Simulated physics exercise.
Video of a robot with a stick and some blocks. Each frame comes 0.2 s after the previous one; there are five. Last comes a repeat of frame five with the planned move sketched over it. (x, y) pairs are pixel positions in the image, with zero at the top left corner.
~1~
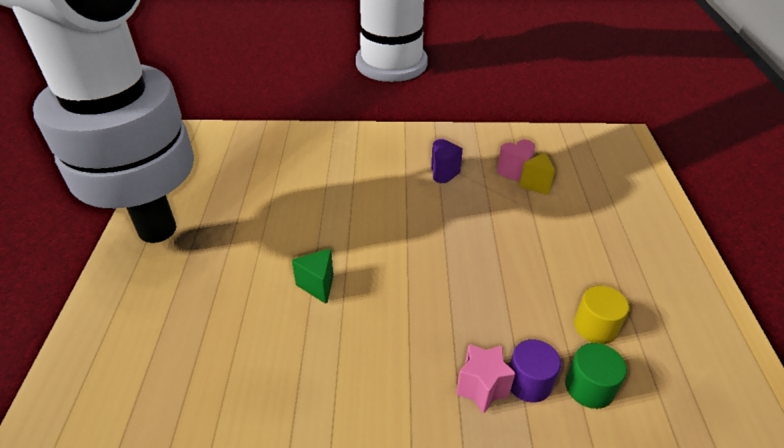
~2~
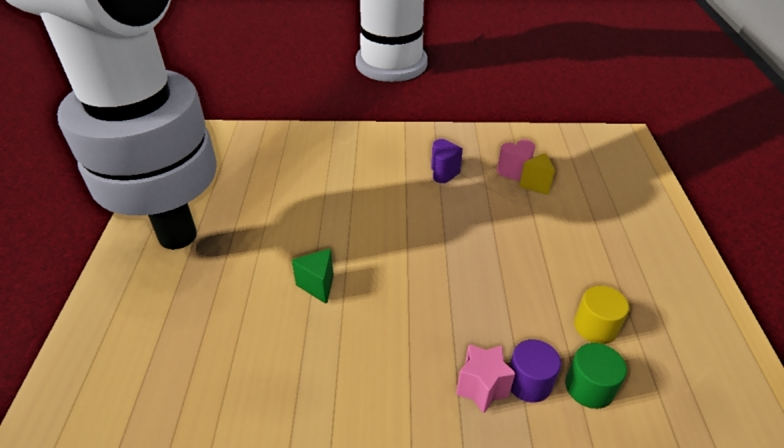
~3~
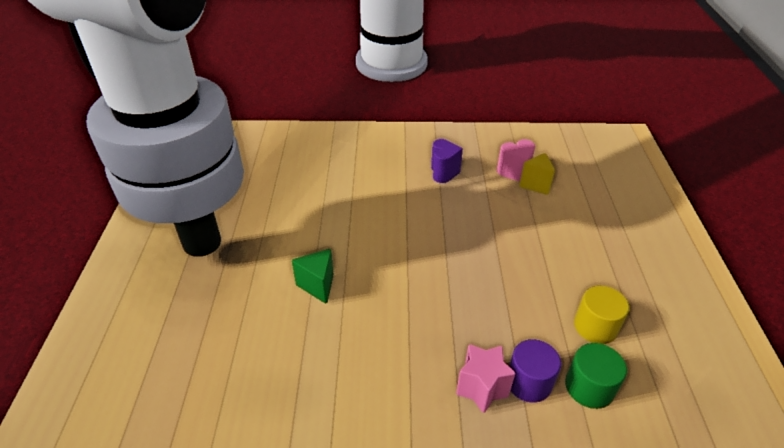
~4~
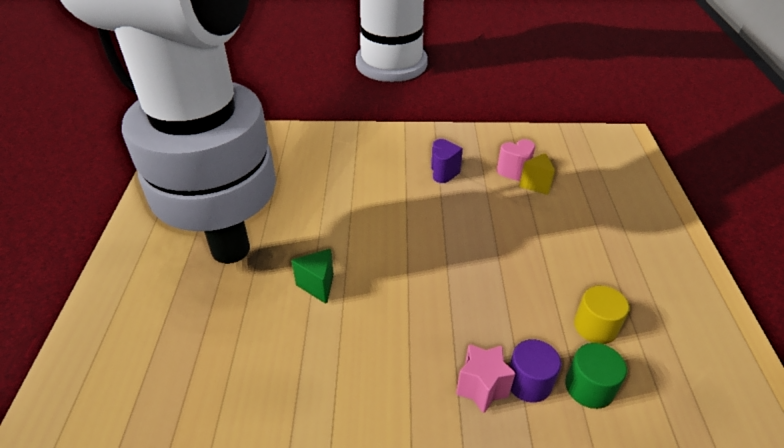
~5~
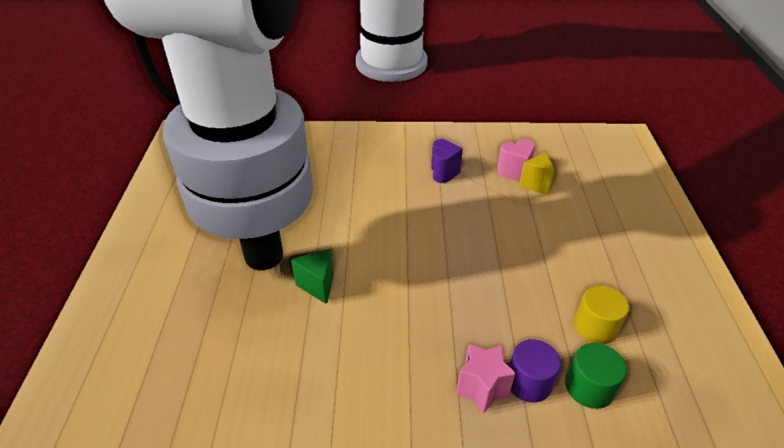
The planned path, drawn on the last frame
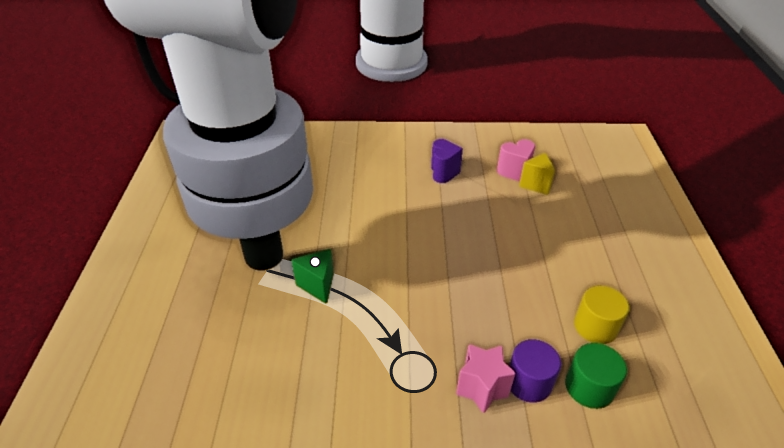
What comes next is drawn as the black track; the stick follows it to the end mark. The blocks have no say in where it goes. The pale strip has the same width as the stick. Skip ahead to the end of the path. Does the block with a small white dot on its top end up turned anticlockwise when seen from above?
I believe so.
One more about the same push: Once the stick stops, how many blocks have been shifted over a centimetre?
Counting only shifts above 1 cm, I get one block.
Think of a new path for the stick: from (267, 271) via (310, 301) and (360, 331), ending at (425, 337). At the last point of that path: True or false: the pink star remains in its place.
That statement is accurate.
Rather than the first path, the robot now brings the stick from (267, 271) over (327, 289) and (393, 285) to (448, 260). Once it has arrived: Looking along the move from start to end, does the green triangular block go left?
Answer: No.
Drawn move, from (267, 271) over (326, 287) and (376, 319) to (413, 372); the dot is on the green triangular block.
The first path, step by step. One third of the way, stick (325, 275); green triangular block (352, 275), turned 40° anticlockwise.
Two thirds of the way, stick (376, 307); green triangular block (410, 305), turned 55° anticlockwise.
At the end, stick (414, 359); green triangular block (438, 319), turned 95° anticlockwise; pink star still.
